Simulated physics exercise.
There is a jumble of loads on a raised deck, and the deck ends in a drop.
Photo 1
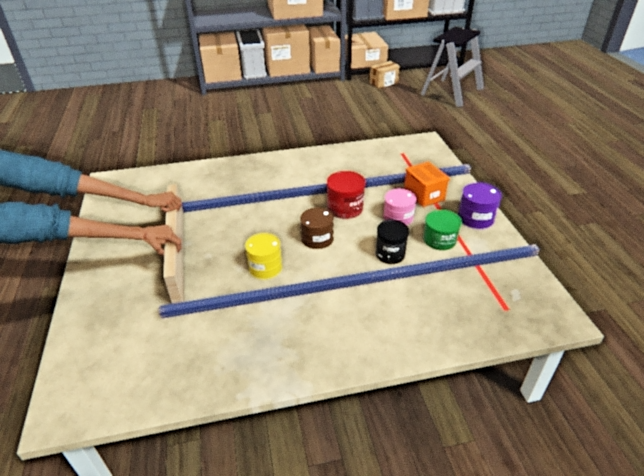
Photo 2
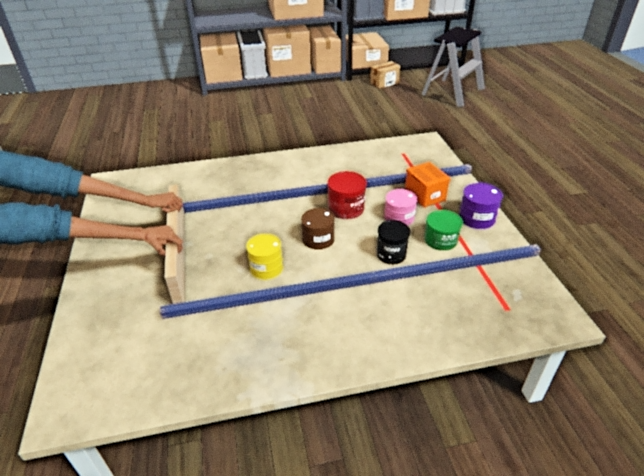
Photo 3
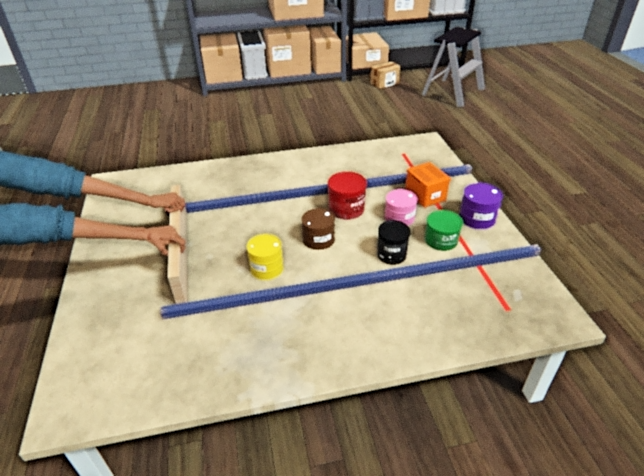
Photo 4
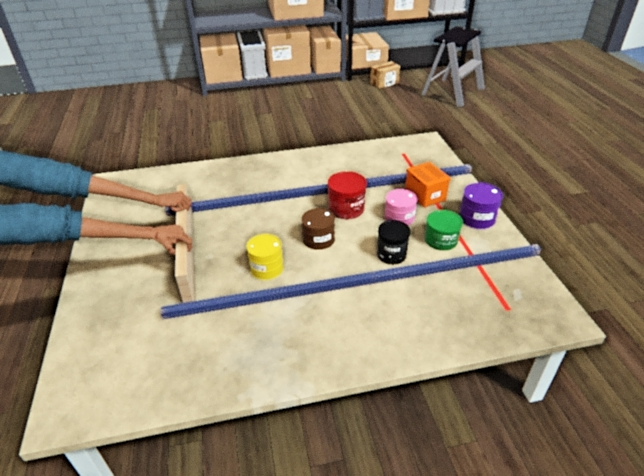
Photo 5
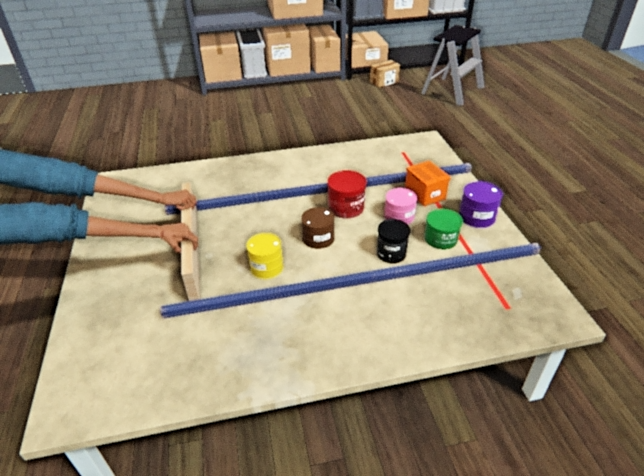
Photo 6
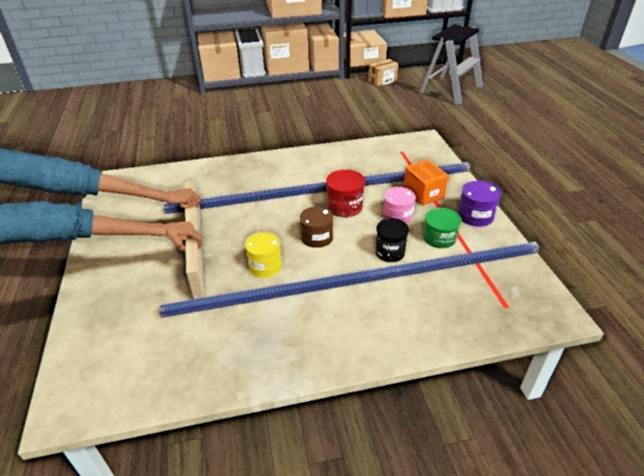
Two blue-sleeved arms reach in from the left over a pale table in a wood-floored room with shelves of boxes behind, seen from a raised angle. Between two blue rails stand yellow, brown, red, black, pink and green containers and an orange box, with a purple one beyond a red line at right. The hands slide a wooden plank slightly rightward, while the containers and view stay practically still.
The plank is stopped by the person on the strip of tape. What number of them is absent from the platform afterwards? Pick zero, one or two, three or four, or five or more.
One or two of them.
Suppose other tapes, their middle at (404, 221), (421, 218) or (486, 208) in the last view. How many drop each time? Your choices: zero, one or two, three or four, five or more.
Place one: None; place two: Not one; place three: 5 or more.
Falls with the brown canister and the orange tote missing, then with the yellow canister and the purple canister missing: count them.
The answer is 0 and then 0.
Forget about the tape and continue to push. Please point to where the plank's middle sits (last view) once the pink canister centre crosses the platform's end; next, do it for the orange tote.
Near (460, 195) in the first case, near (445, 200) in the other.
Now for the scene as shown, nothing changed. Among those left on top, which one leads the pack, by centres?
Answer: The orange tote.
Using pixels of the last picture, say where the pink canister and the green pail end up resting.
About (476, 191), and the other about (495, 211).
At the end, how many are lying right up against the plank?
That makes 3.
A little later, none off yet; purple canister at rest near (478, 204); orange tote at rest near (425, 183); green pail at rest near (441, 228).
Next, none off yet; purple canister at rest near (478, 204); orange tote at rest near (425, 183); green pail shifted a little near (446, 227).
When it is over, the number that fall off is one or two; down, purple canister.
